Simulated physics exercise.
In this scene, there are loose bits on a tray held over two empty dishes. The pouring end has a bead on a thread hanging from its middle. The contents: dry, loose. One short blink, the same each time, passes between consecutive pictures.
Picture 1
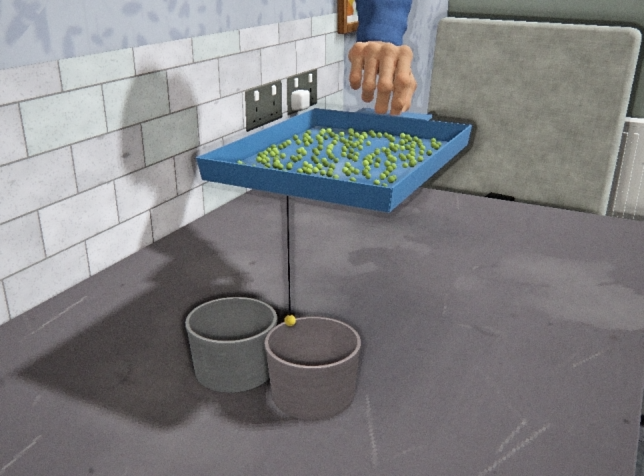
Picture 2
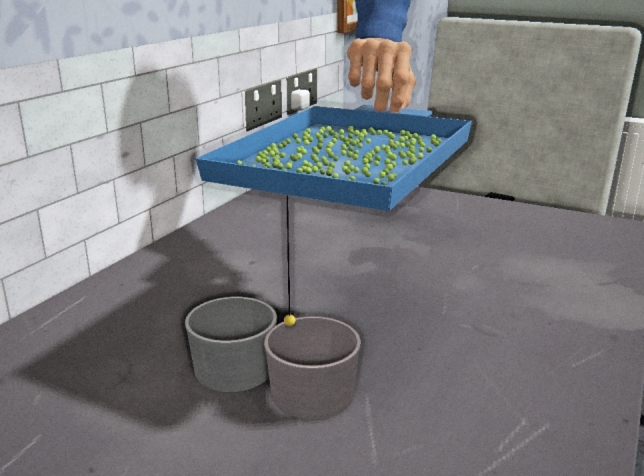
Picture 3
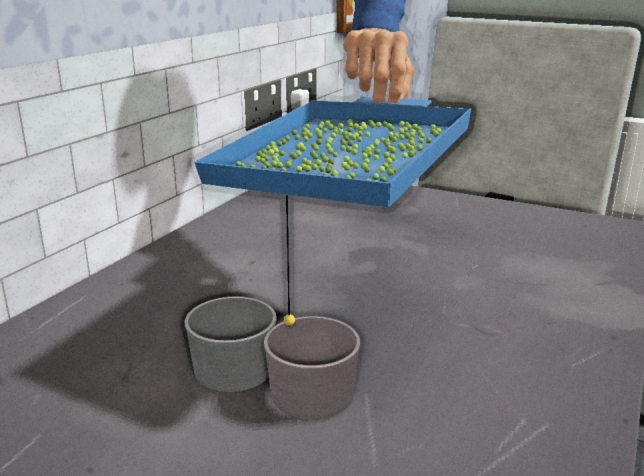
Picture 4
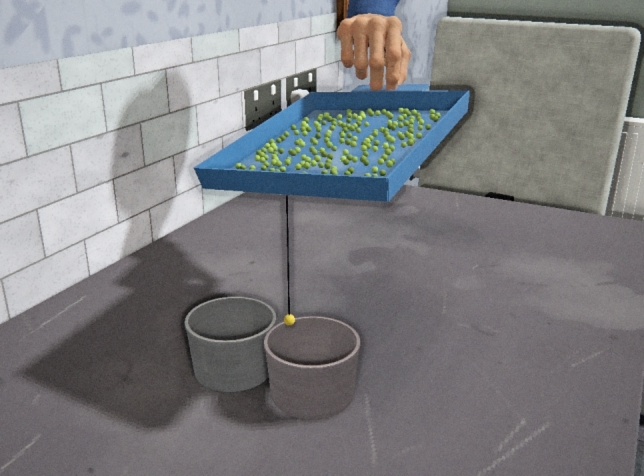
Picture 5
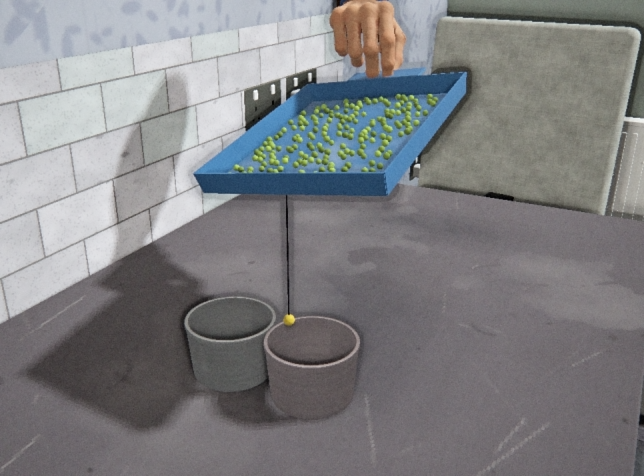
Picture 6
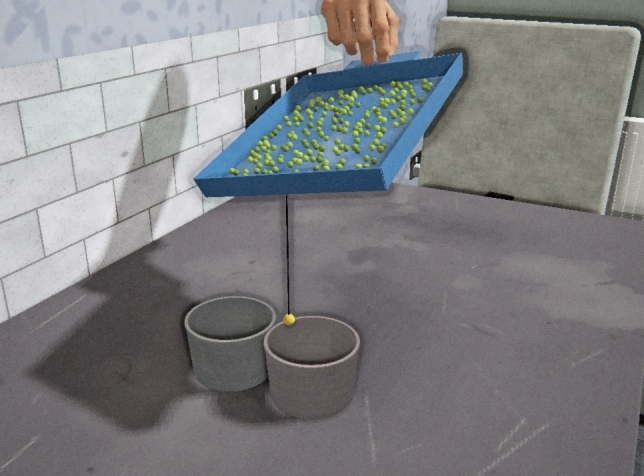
A hand held the far side of a blue tray scattered with green peas above two empty round dishes, then gradually lifted it, tilting the tray toward the front with its left corner lowest.
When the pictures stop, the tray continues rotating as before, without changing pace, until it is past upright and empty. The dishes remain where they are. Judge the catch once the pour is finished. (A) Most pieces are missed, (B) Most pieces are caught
The answer is B.
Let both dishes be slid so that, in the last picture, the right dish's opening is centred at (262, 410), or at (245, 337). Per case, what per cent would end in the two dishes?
In order, 0 % and 20 %.
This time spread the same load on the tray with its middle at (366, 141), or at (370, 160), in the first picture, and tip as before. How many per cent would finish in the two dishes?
80 and 90 per cent.
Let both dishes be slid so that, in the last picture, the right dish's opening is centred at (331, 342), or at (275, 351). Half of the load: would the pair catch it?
Well, the bulk the first time and the minor share the second time.
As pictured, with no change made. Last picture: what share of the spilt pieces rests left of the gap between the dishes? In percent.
90 %, roughly.
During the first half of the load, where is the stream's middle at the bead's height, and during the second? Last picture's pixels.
Near (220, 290) and later near (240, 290).
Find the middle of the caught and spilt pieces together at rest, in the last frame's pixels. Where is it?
Centre at rest, last view: Approx. (228, 360).
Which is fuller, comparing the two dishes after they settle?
Winner, as observed: The left-positioned one.
Shortly afterwards, tray tipped steeply; all but a few on the tray; only a few outside both; a little in the air.
Next, tray tipped past a quarter turn; the bulk on the tray; a little in the left dish; a little outside both; a little in the air.
Some moments later, tray tipped past a quarter turn; all but a few in the left dish; a little outside both.
In the end, tray tipped past a quarter turn; none at all in the right dish; all but a few in the left dish; a little outside both.
